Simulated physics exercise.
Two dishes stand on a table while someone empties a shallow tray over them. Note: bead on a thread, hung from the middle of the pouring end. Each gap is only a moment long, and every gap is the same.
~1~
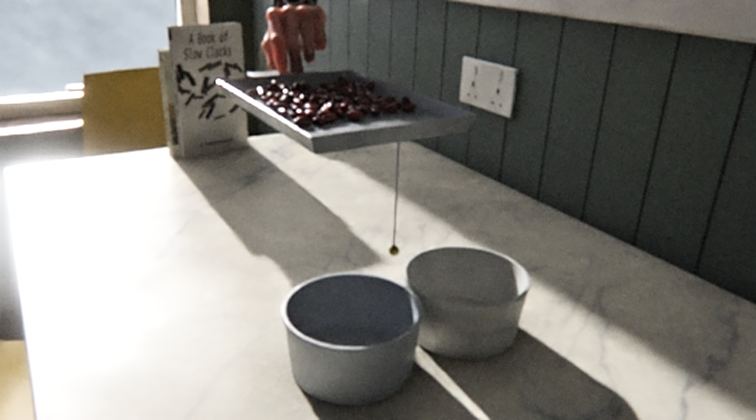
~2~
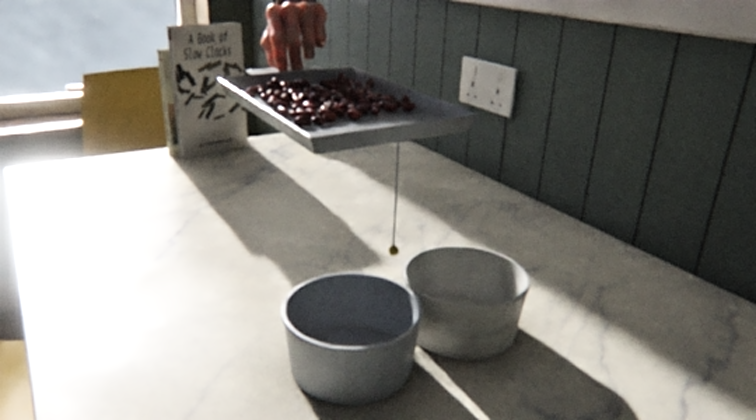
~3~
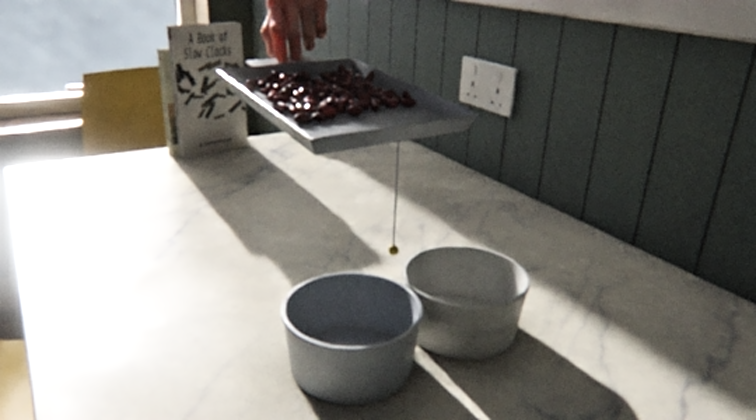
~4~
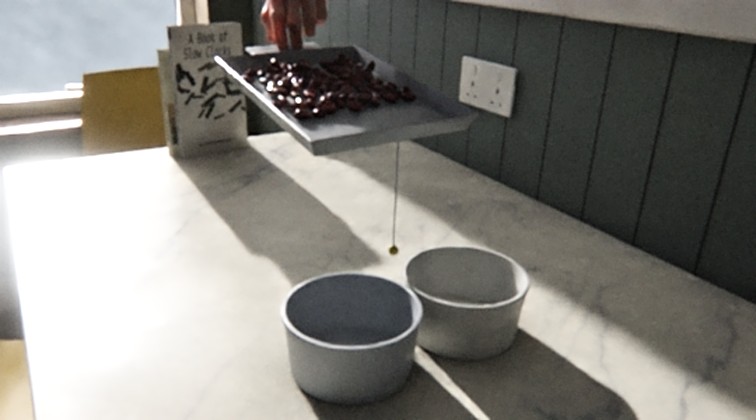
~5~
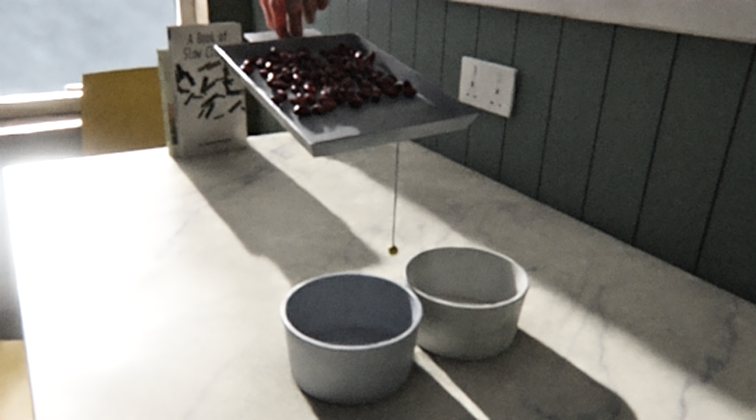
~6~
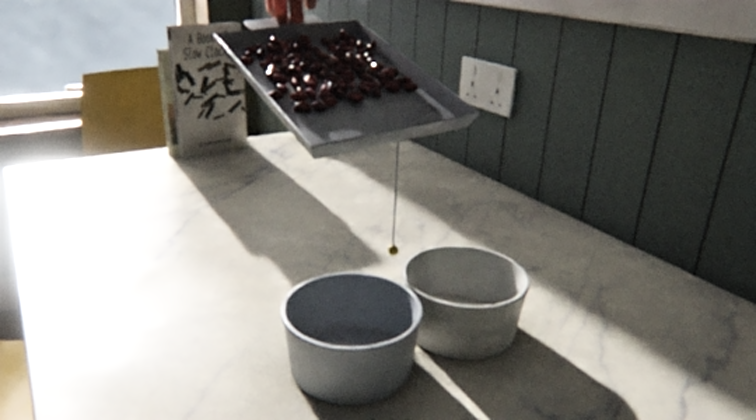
Tray of dark red beans slowly tilting above two grey bowls on a marble table, a hand raising its far end.
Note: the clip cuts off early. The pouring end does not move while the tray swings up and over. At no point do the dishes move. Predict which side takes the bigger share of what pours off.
The left side takes the bigger share.
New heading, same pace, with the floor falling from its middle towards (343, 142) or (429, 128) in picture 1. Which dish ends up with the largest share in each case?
Case one: The dish at left. Case two: The dish at right.
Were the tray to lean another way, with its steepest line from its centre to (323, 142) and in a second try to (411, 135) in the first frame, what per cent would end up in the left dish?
70 % then 10 %, roughly.
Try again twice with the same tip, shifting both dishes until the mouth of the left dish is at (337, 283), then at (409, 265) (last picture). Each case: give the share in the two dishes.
About 70 in a hundred, then about 30 in a hundred.
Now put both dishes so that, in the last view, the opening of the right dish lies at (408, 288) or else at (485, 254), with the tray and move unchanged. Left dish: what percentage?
In turn 40 and 60 in a hundred.
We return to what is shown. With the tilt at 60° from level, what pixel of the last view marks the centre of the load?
The centre of the load shows up near (361, 132) in the last view.
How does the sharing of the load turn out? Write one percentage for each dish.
Result - left dish: 80 %; right dish: 20 %.
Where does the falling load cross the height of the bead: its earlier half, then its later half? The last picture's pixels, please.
First around (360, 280), afterwards around (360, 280).
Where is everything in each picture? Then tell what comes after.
The first frame shows corners of the pouring end near (315, 134) and (469, 114), level; middle of the load near (322, 100), kidney beans; left dish near (388, 368); right dish near (504, 326); bead on its thread near (394, 251).
The second frame shows corners of the pouring end near (315, 135) and (469, 114), level; middle of the load near (322, 98).
The third frame shows corners of the pouring end near (315, 135) and (469, 113), tipped barely, lowest at the left corner; middle of the load near (322, 93).
The fourth frame shows corners of the pouring end near (315, 137) and (469, 112), tipped a little, lowest at the left corner; middle of the load near (322, 85).
The fifth frame shows corners of the pouring end near (315, 139) and (470, 111), tipped a little, lowest at the left corner; middle of the load near (322, 76).
The sixth frame shows corners of the pouring end near (315, 141) and (471, 111), tipped a little, lowest at the left corner; middle of the load near (323, 68); left dish near (387, 368); right dish near (503, 326).
Shortly afterwards, tray tipped steeply; the bulk on the tray; a little in the left dish; only a few in the right dish; a little in the air.
Next, tray tipped right over; near a quarter on the tray; near a third in the left dish; a little in the right dish; near a quarter in the air.
Some moments later, tray tipped past a quarter turn; the bulk in the left dish; near a quarter in the right dish; only a few outside both.
In the end, tray tipped past a quarter turn; the bulk in the left dish; near a quarter in the right dish; only a few outside both.
